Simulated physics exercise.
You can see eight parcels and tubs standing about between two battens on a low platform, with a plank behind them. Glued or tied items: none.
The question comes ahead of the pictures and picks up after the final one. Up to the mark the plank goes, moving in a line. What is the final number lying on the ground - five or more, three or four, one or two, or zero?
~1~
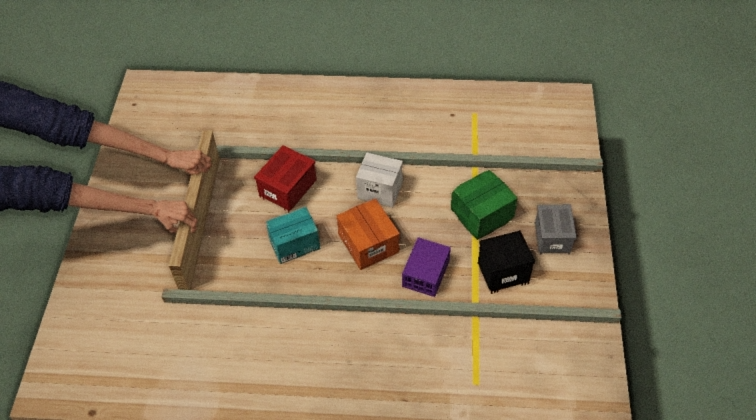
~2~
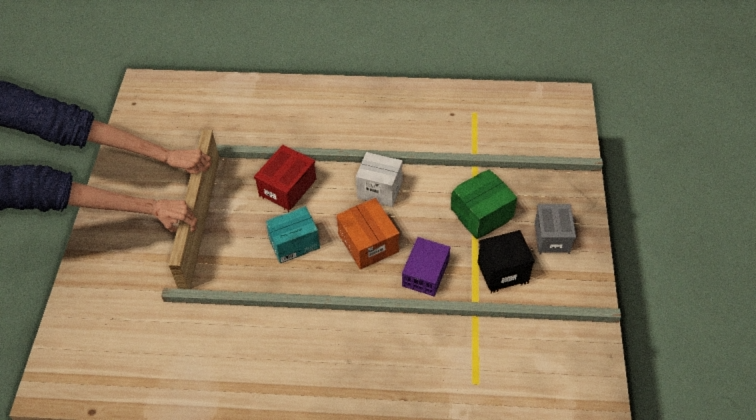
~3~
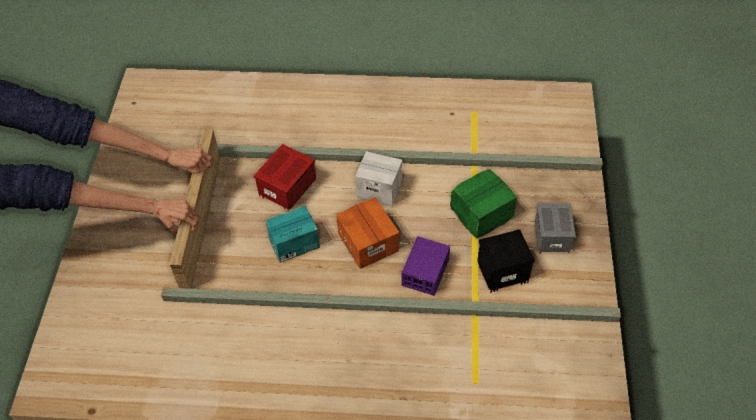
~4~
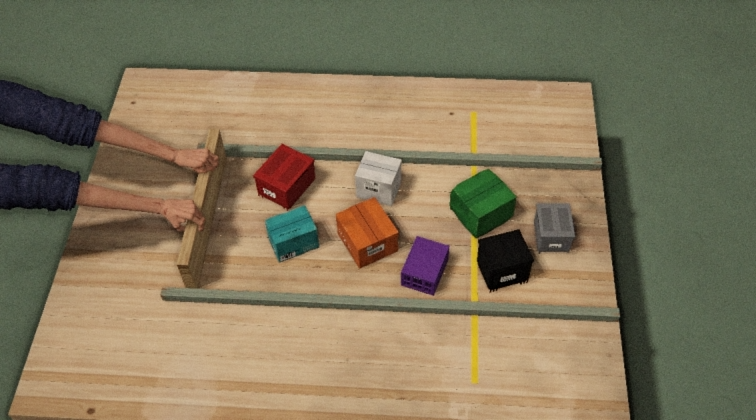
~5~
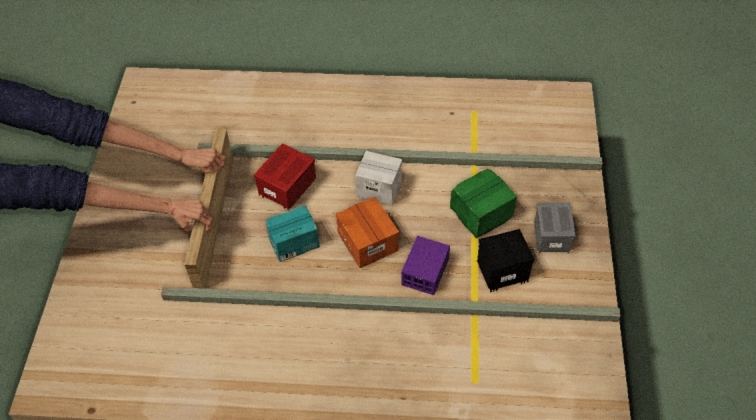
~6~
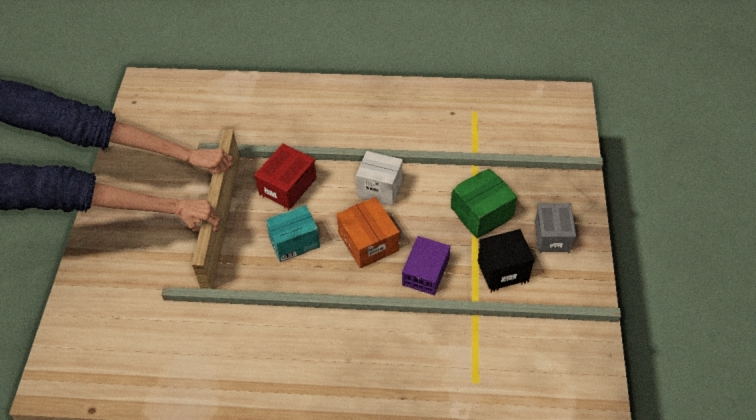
It ends at zero.
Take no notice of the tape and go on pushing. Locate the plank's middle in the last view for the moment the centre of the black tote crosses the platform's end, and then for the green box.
With the black tote it sits around (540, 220), with the green box around (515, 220).
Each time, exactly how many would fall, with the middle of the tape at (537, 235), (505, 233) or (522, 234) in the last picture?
Down on the ground: 2, 0 and 2.
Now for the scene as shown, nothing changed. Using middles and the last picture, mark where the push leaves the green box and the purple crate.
I'd put one close to (567, 201) and the other close to (500, 285).
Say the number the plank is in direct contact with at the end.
Total: 3.
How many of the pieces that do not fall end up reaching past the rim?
That comes to 0 of them.
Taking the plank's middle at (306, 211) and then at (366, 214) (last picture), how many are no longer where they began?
In order, the tallies are 3 and 5.
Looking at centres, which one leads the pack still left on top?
Grey tote.
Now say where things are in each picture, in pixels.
In the first frame, grey tote (555, 230); black tote (505, 262); green box (484, 204); plank (196, 209); tape (475, 234).
In the second frame, black tote (505, 262); plank (196, 208).
In the third frame, green box (483, 203); red tote (286, 178).
In the fourth frame, grey tote (553, 228); purple crate (425, 266).
In the fifth frame, black tote (504, 261); white parcel (379, 178).
In the sixth frame, grey tote (554, 228); black tote (505, 261); green box (483, 203); plank (218, 207); tape (475, 232).
Soon after, none off yet; grey tote at rest near (554, 228); black tote at rest near (505, 261); green box at rest near (483, 203).
After that, none off yet; grey tote moving near (556, 229); black tote moving near (509, 262); green box displaced about its own width near (519, 199).
In the end, the number that fall off is zero.
